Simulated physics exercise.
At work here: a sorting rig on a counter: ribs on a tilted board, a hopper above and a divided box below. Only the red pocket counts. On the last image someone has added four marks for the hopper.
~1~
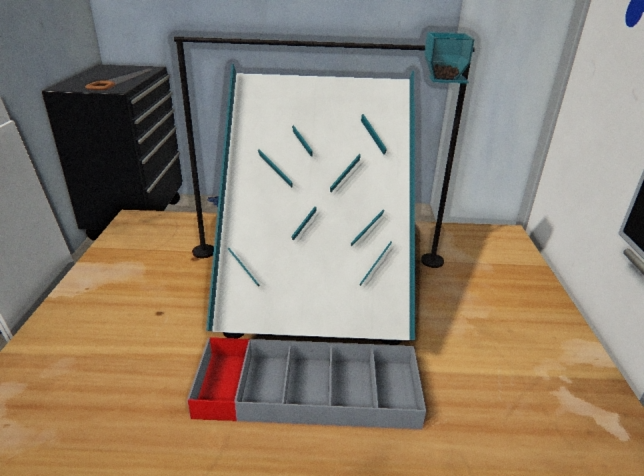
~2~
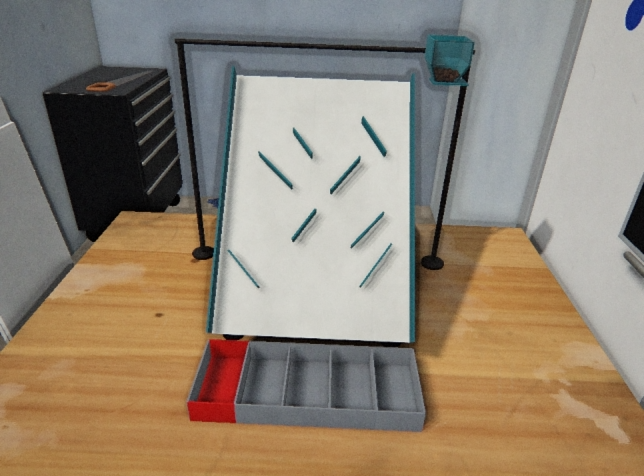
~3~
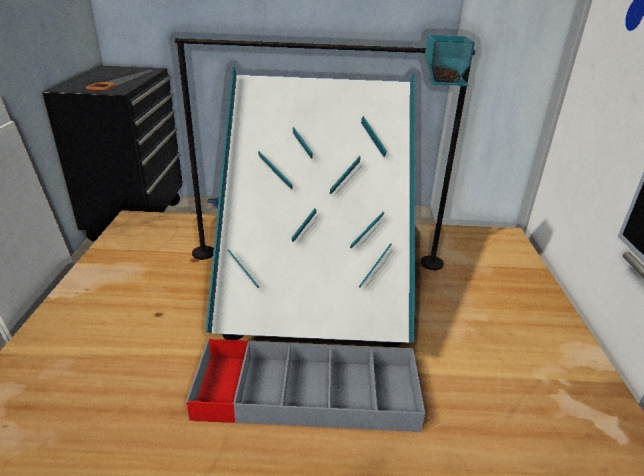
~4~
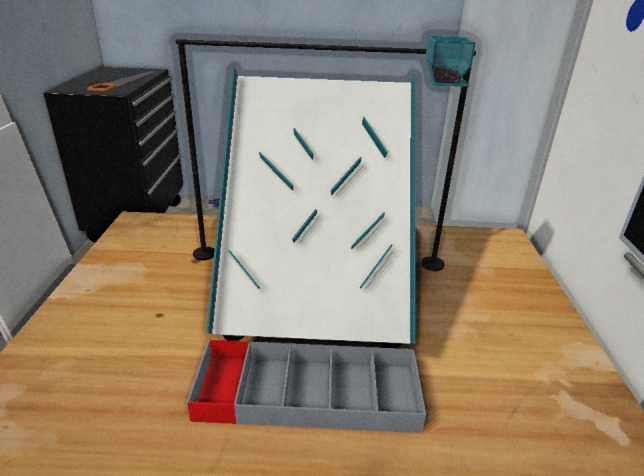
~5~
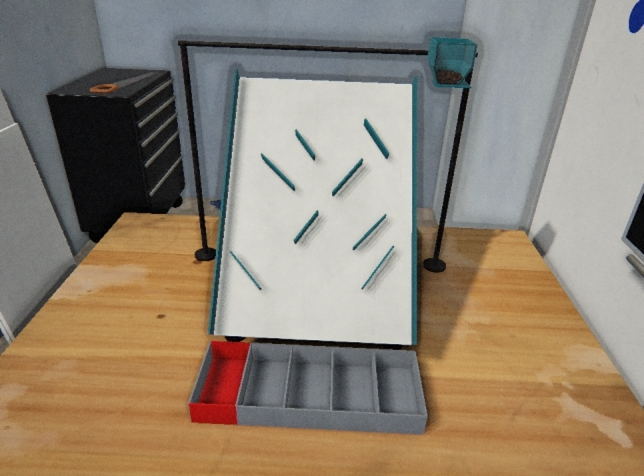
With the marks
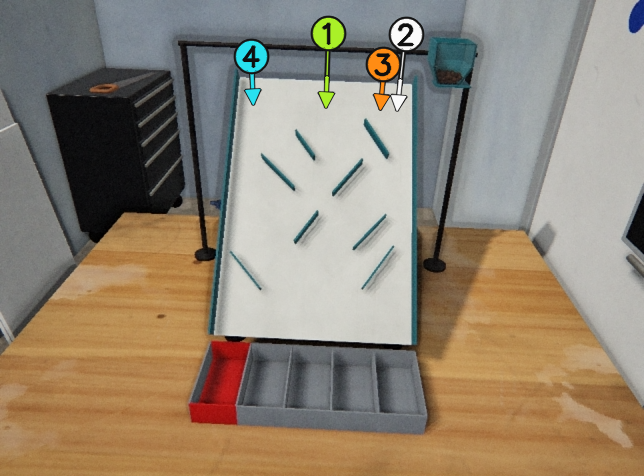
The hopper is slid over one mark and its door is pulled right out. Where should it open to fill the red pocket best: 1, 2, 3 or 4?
4.
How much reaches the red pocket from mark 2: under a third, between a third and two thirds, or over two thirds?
It is under a third.
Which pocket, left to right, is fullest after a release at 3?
The fifth.
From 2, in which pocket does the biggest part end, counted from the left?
It is the fifth one.
On the marked copy, mark 1 meets the board at (326, 102); mark 2 meets the board at (397, 105); mark 3 meets the board at (380, 104); mark 4 meets the board at (253, 99).
With 1, about a tenth in the red pocket, almost all in other pockets.
With 2, not one piece in the red pocket, almost all in other pockets, just a few outside the box.
With 3, not one piece in the red pocket, almost all in other pockets, about a tenth outside the box.
With 4, roughly a third in the red pocket, roughly half in other pockets, about a tenth outside the box.
